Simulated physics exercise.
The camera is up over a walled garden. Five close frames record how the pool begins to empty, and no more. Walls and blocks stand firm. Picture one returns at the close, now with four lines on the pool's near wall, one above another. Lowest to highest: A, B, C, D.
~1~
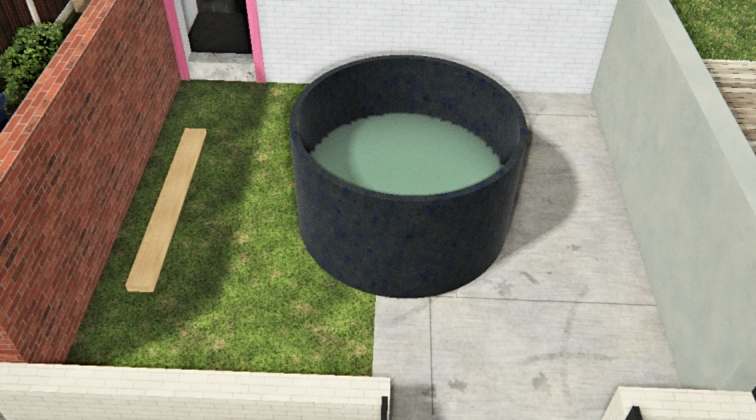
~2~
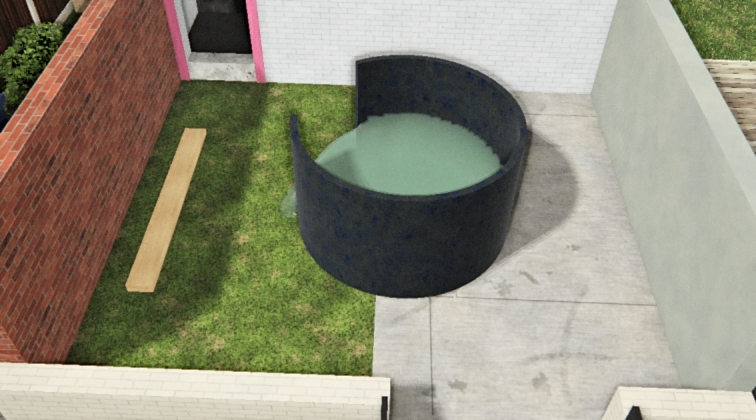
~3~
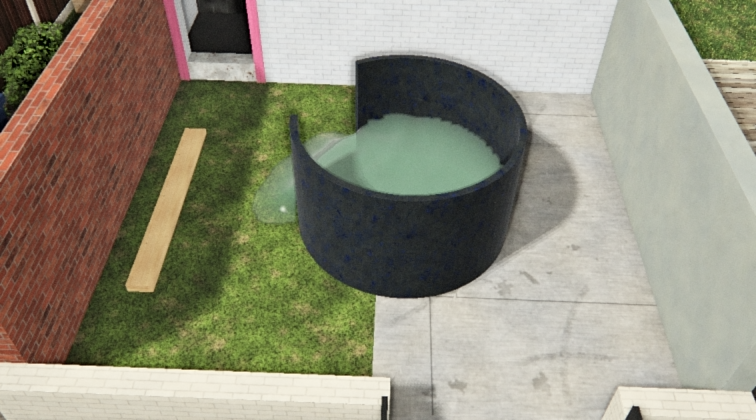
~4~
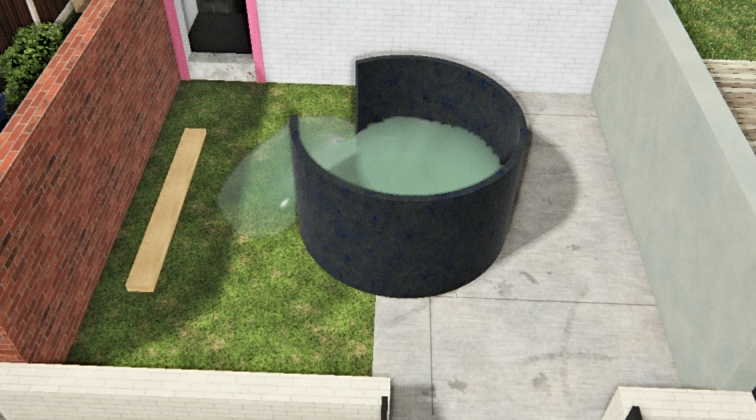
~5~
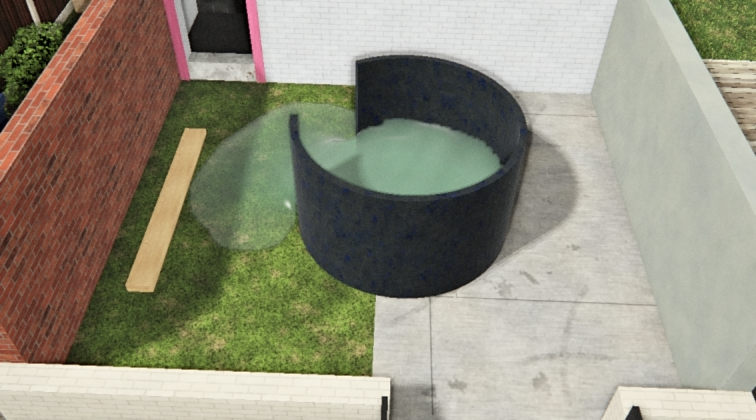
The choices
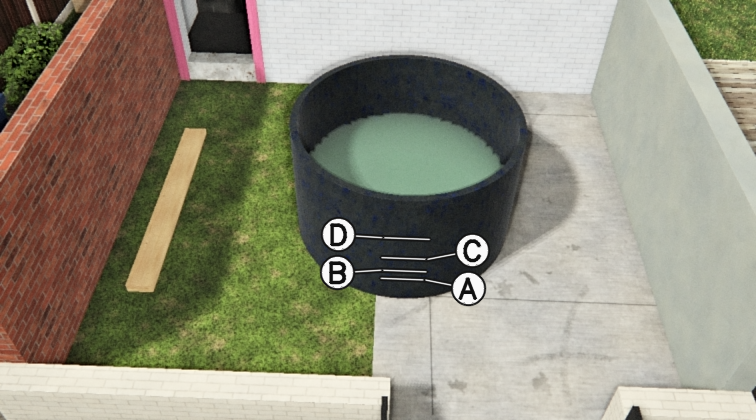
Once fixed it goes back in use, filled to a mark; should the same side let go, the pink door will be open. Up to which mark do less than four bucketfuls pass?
C will do.
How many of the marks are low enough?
Three of them.
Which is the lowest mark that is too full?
D it is.
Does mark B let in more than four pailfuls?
No, not at all.
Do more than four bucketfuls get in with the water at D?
Yes, it does.
On the marked copy, A at (403, 279); B at (403, 271); C at (404, 258); D at (405, 238); from the bottom up A, B, C, D.
For mark A, nothing gets over.
For mark B, nothing gets over.
For mark C, a bucket or two gets in.
For mark D, about 10 bucketfuls get in.
